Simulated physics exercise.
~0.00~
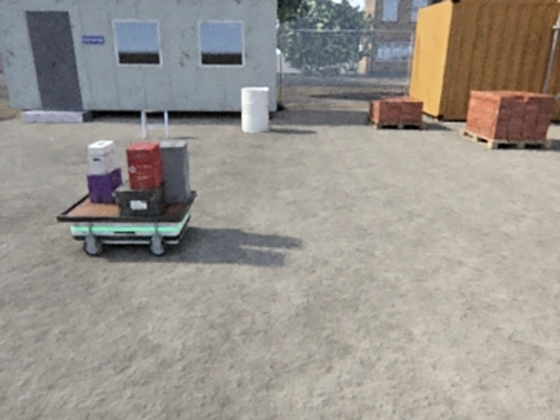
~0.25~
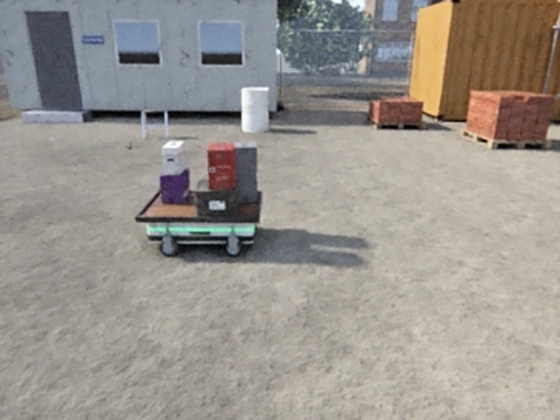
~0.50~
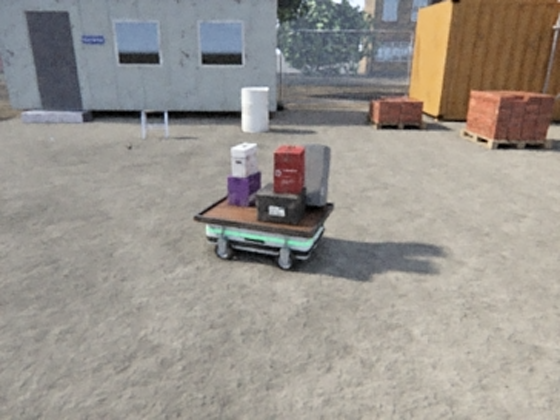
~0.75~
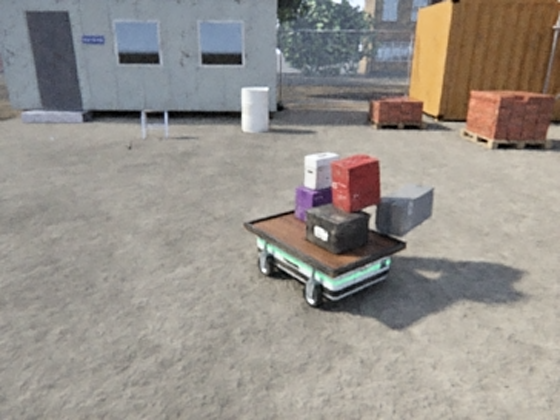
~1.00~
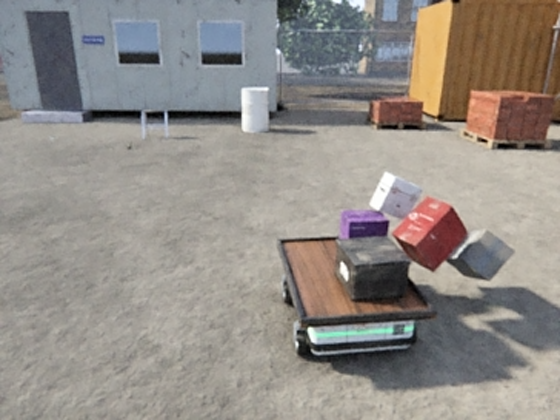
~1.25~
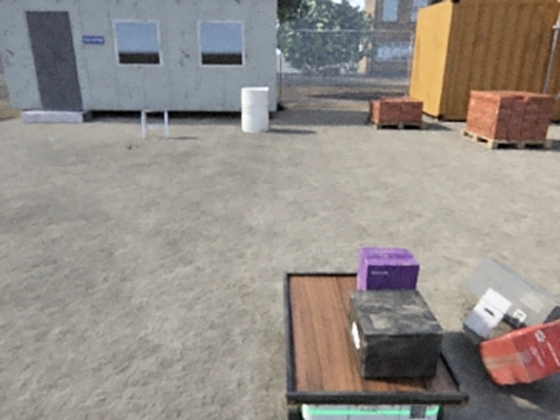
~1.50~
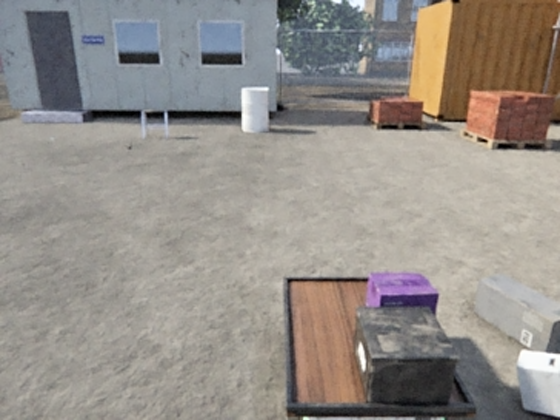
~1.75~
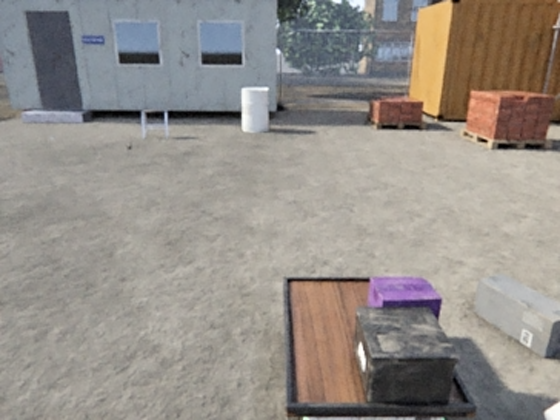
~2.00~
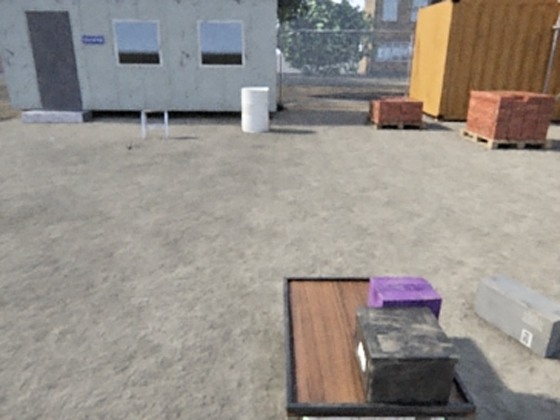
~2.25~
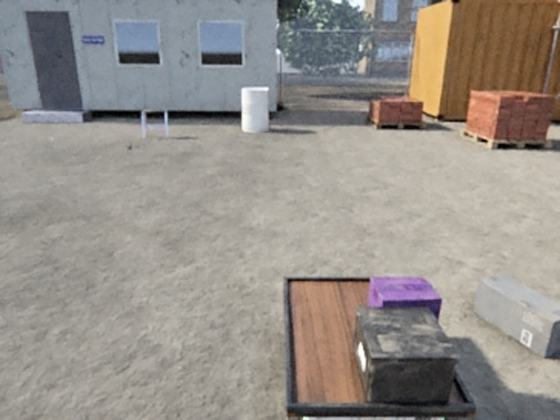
A cart turns toward the viewer, spilling grey, red and white boxes before stopping.
